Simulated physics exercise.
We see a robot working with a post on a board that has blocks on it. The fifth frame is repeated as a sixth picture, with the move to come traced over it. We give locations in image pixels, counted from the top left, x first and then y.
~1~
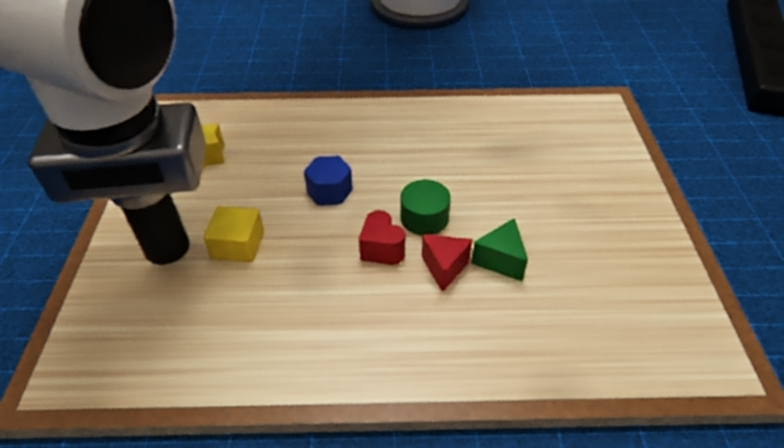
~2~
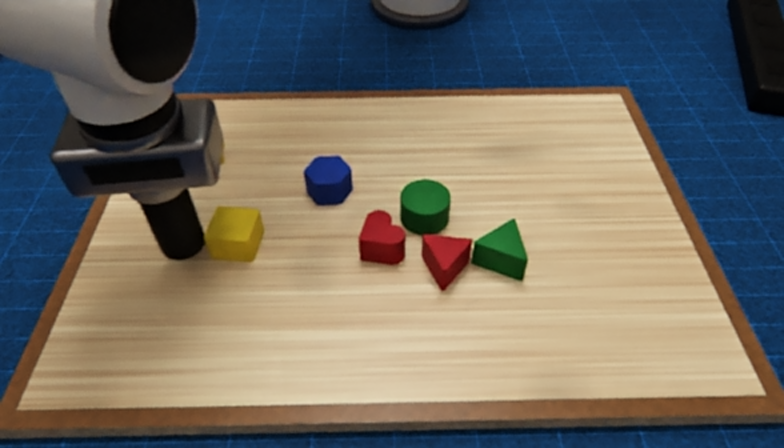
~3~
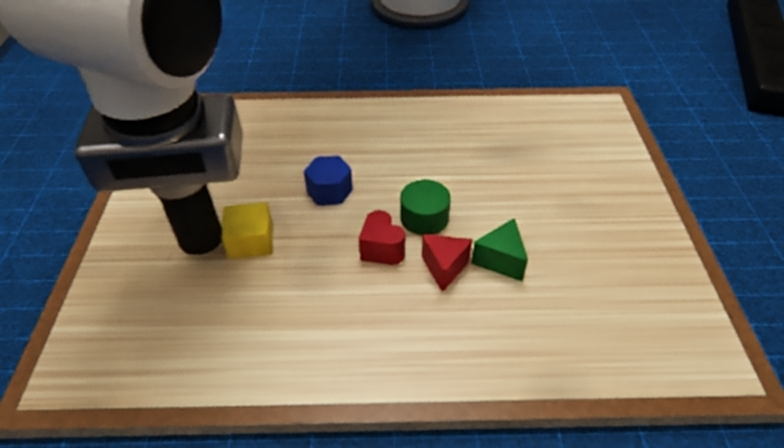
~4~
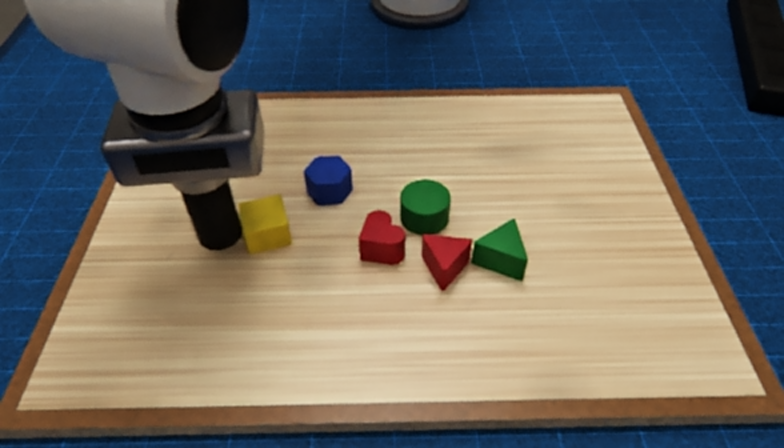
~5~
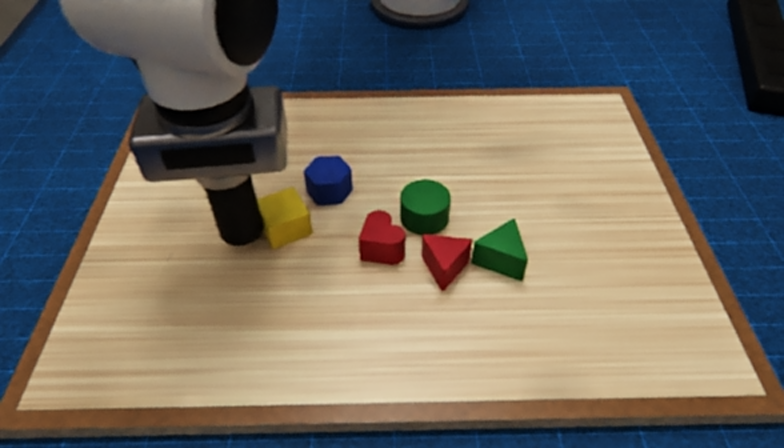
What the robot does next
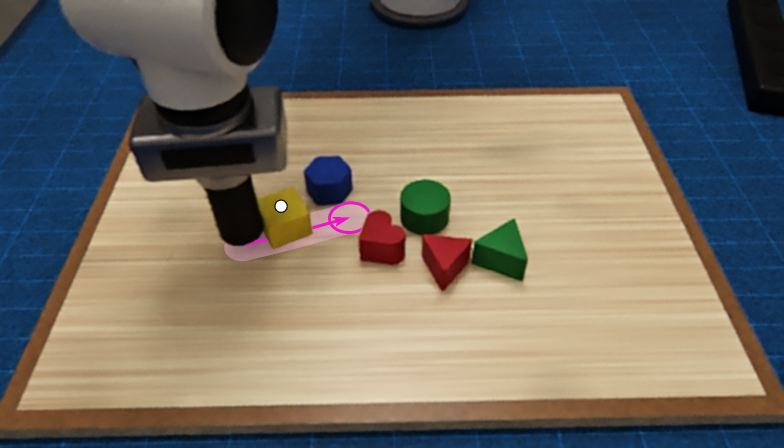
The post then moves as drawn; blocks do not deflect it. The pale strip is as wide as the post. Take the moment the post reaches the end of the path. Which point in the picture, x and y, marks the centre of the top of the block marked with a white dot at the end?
The middle of its upper face will lie at (371, 169).
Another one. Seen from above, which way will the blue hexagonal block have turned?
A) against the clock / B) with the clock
That would be A.
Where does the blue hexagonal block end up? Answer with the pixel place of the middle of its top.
By then it is at (357, 141).
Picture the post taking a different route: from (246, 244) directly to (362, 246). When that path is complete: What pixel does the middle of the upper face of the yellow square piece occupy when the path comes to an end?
At pixel (327, 193).
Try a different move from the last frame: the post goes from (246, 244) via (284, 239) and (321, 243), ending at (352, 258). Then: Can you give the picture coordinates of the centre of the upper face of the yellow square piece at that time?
It is at (335, 191).
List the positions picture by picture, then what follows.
The first frame shows post tip (167, 248); block tops, yellow square piece (232, 223); blue hexagonal block (327, 169); red heart-shaped block (381, 228).
The second frame shows post (183, 244); blocks unchanged.
The third frame shows post (201, 239); yellow square piece (245, 219).
The fourth frame shows post (221, 234); yellow square piece (262, 213).
The fifth frame shows post (242, 230); yellow square piece (281, 206); blue hexagonal block (327, 169); red heart-shaped block (381, 228).
Path on the board, from (246, 244) directly to (350, 217); the dot is on the yellow square piece.
On the path given first. One third of the way, post (280, 221); yellow square piece (315, 194), turned 15° anticlockwise; blue hexagonal block (335, 164).
Two thirds of the way, post (315, 212); yellow square piece (345, 182), turned 35° anticlockwise; blue hexagonal block (349, 151), turned 30° anticlockwise.
At the end, post (349, 203); yellow square piece (371, 169), turned 55° anticlockwise; blue hexagonal block (357, 141), turned 50° anticlockwise; red heart-shaped block in place.
